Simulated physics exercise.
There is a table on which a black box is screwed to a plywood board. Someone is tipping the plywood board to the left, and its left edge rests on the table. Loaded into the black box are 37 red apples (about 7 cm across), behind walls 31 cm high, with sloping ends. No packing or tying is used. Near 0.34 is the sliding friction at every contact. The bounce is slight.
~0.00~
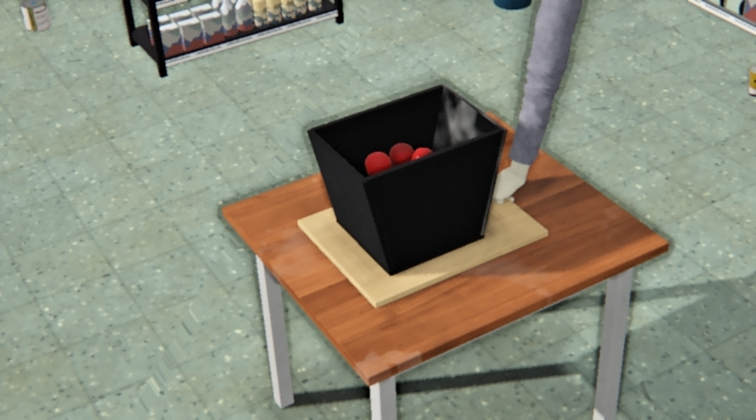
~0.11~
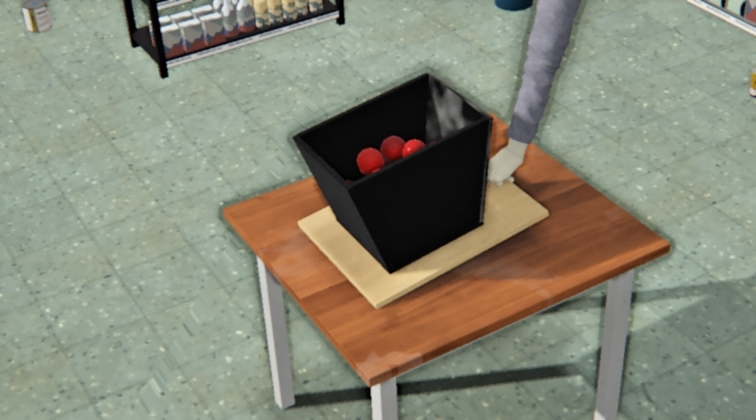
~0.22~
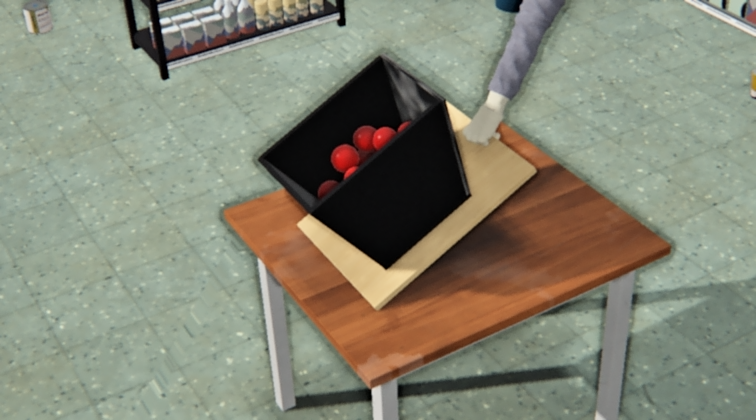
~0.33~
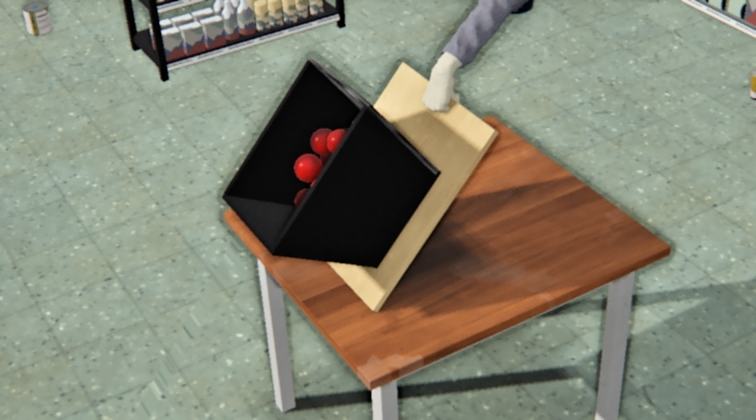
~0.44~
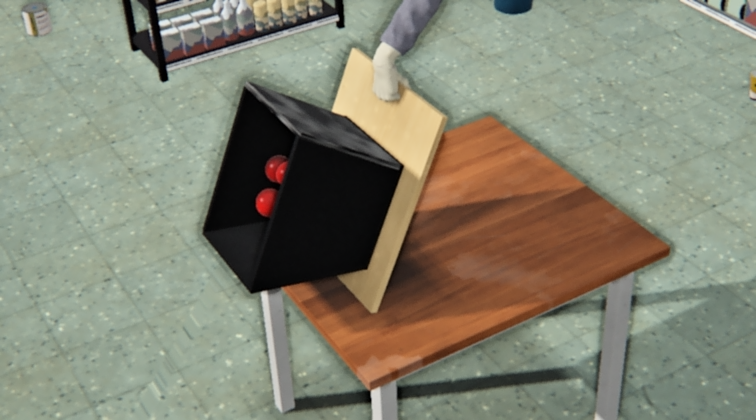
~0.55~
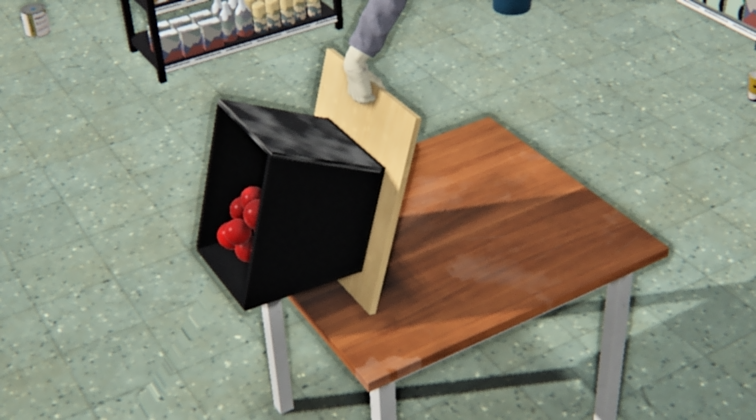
A gloved hand raising the right side of a plywood board on a table, tilting a black box of red apples leftward.
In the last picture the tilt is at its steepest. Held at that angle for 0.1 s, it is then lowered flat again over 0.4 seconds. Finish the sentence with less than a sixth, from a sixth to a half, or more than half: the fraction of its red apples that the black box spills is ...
The fraction it spills is from a sixth to a half.
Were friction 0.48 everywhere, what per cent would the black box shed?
In that case the black box sheds 40 per cent of its load.
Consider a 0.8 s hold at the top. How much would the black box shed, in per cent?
Black box 30%.
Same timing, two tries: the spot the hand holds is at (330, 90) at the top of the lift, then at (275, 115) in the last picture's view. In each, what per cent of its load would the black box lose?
The black box would lose 60 per cent in the first try and 100 per cent in the second.
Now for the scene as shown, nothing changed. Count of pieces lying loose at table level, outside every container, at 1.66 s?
About 2.
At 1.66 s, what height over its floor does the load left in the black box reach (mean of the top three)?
About 17 cm.
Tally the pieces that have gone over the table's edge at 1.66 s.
I'd put the number around 8.
After 0.73 s, tilt 66°; black box 31 in, 6 out.
After 0.95 s, tilt 12°; black box 27 in, 10 out.
After 1.26 s, tilt 0°; black box 27 in, 10 out.
Outcome (at 1.66 s), black box 27 in, 10 out. Asked share, 10 of 37, 27 per cent.
